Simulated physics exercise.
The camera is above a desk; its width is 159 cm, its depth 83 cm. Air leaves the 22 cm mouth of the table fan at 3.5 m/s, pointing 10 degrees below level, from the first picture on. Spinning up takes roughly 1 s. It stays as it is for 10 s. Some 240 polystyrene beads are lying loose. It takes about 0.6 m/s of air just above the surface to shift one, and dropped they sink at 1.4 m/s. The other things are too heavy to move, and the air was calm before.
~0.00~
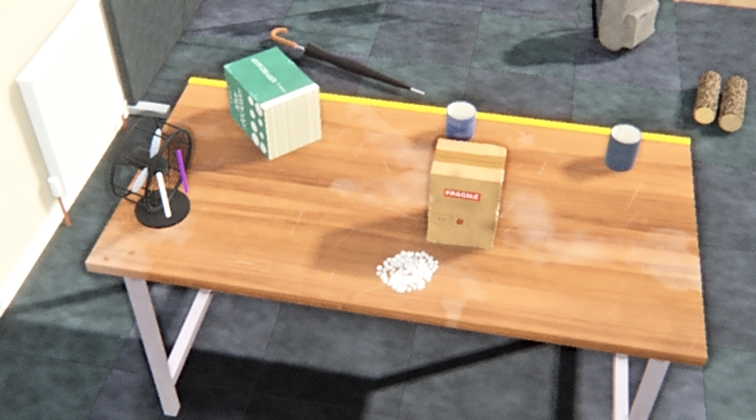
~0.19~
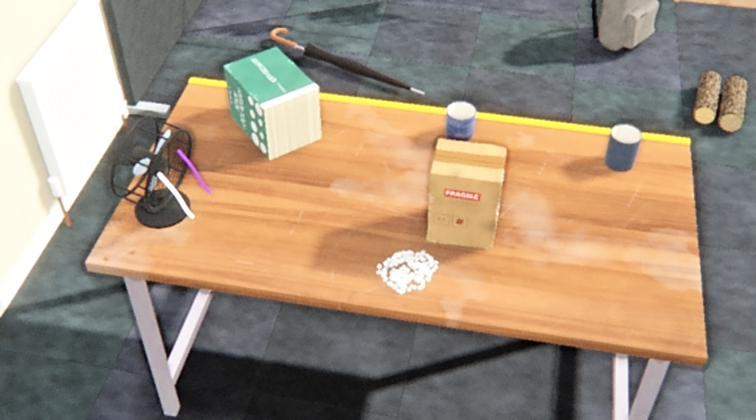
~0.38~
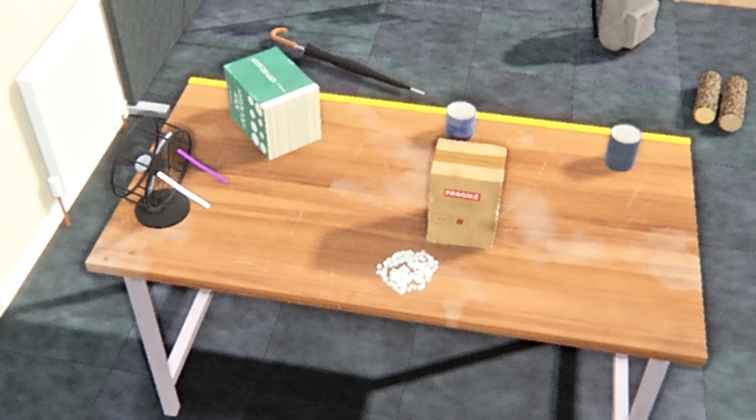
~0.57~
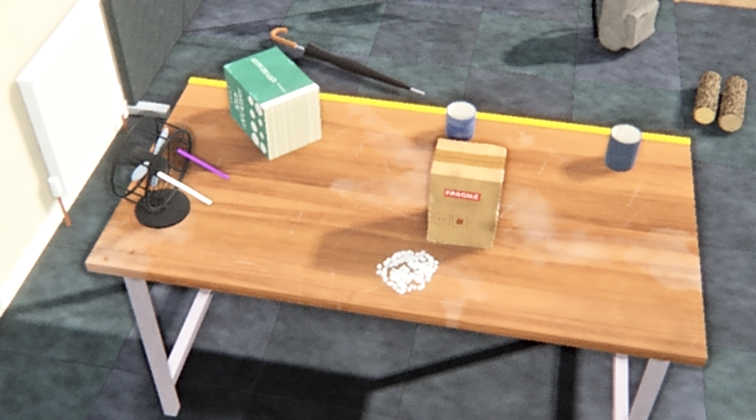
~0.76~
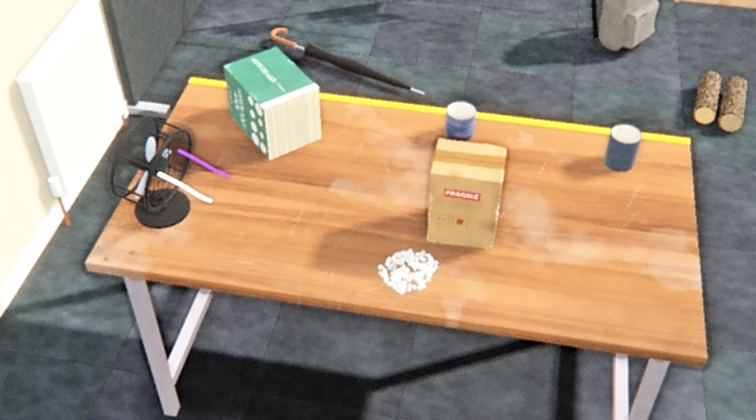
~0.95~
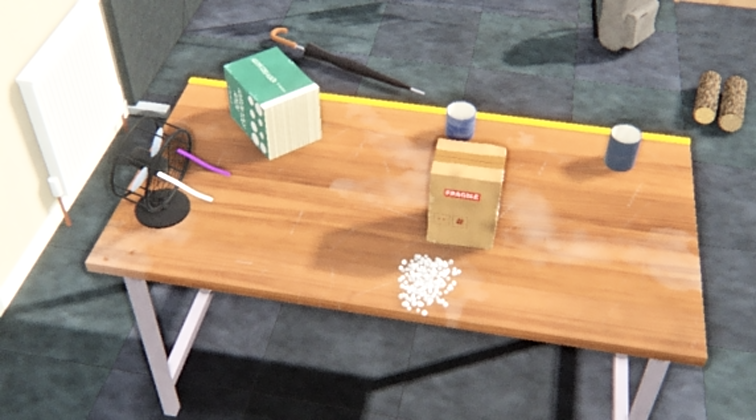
On a desk, ribbons stream rightward from a fan before white beads spread slightly right.
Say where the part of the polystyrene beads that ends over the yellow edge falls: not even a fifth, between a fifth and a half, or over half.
The share over the yellow edge is less than a fifth.
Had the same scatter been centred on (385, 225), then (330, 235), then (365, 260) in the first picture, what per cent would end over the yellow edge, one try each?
In turn about 80 %, 50 %, 2 %.
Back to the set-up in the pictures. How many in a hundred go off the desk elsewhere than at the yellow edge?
About 90 %.
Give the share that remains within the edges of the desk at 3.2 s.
Near 5 %.
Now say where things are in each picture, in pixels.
The middle of the polystyrene beads is near (408, 271), none has stirred yet and the mouth of the table fan is at (152, 164), in the first picture.
The middle of the polystyrene beads is near (407, 271), none has stirred yet and the yellow edge is centred on (431, 108), in the second picture.
The middle of the polystyrene beads is near (407, 271), none has stirred yet, the top of a box is at (469, 159) and the top of a mug is at (461, 110), in the third picture.
The middle of the polystyrene beads is near (407, 271) and none has stirred yet, in the fourth picture.
The middle of the polystyrene beads is near (407, 271) and none has stirred yet, in the fifth picture.
The middle of the polystyrene beads is near (426, 281), the farthest in sight from the table fan is at (445, 305) and about 95 % have left their places, in the sixth picture.
After 2.0 s the count stands so, 0 % are over the yellow edge.
After 3.2 s the count stands so, 0 % are over the yellow edge.
After 5.5 s the count stands so, 0 % are over the yellow edge.
After 10.0 s, at the end, 0 % are over the yellow edge.
